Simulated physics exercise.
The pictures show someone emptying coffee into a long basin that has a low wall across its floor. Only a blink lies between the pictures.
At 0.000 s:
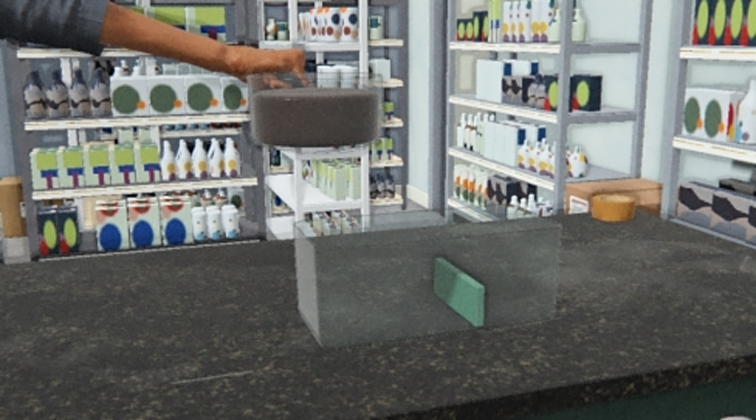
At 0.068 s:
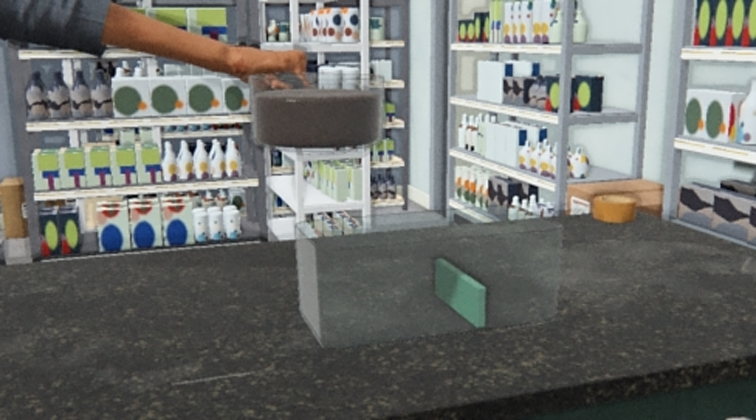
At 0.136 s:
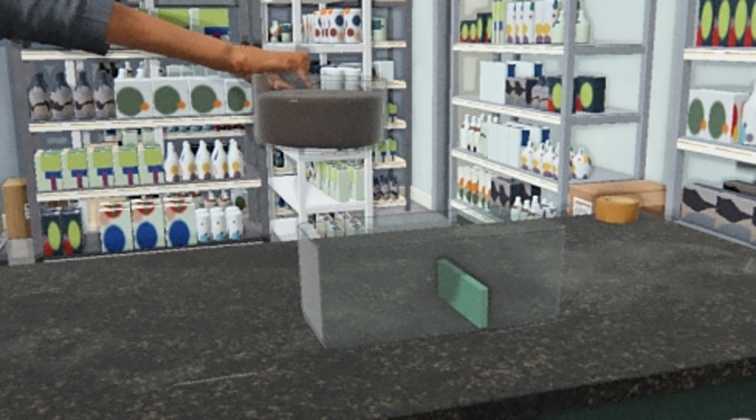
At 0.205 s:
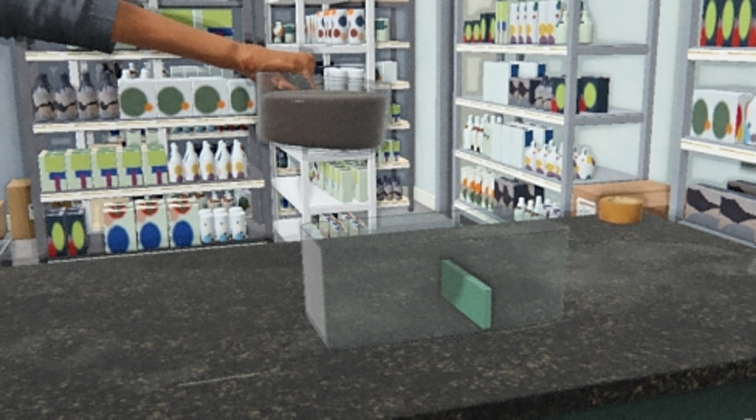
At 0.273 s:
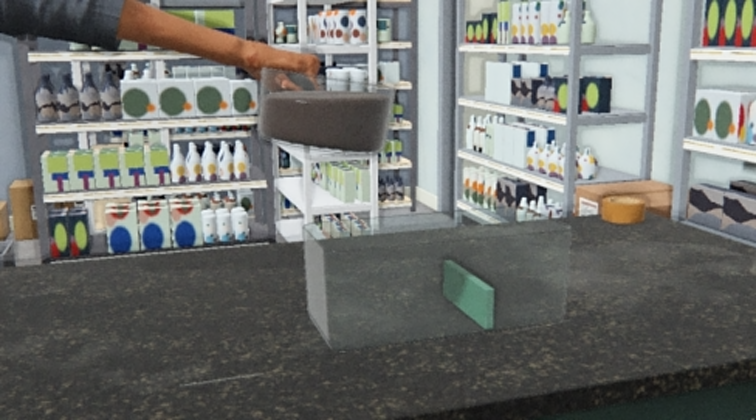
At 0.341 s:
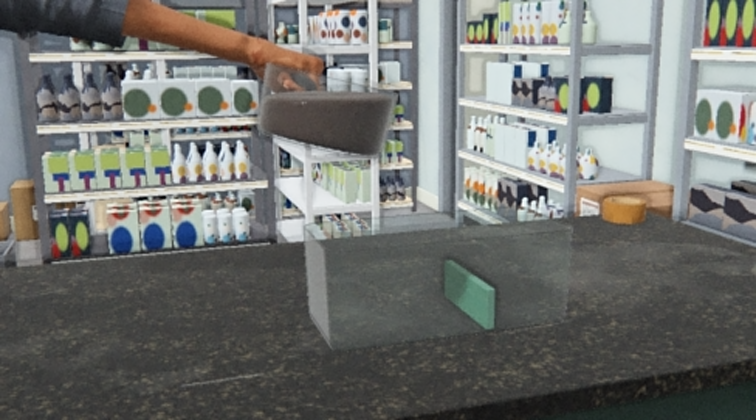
A hand slowly tilts a round, dark container to the right above a clear basin.
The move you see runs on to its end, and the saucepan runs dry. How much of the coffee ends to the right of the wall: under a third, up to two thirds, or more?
It comes to less than a third.
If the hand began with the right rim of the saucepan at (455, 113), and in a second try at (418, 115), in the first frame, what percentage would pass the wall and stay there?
First some 75, then 50 per cent.
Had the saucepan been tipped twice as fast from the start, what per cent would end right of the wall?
Close to 10 per cent.
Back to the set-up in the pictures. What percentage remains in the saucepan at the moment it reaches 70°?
It comes to 50 per cent or so.
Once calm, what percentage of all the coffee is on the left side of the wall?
Close to 90 per cent.
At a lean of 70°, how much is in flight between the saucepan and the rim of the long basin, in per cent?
Close to 35 per cent.
A moment on, the saucepan is tipped part way and 48 per cent is still to pour, 19 is left of the wall and 0 right of it.
Next, the saucepan is tipped right over and 6 per cent is still to pour, 80 is left of the wall and 5 right of it.
Then the saucepan is tipped right over and 0 per cent is still to pour, 92 is left of the wall and 7 right of it.
Later the saucepan is tipped right over and 0 per cent is still to pour, 92 is left of the wall and 7 right of it.
At rest 92 per cent lies left of the wall, 7 right of it and 2 outside.
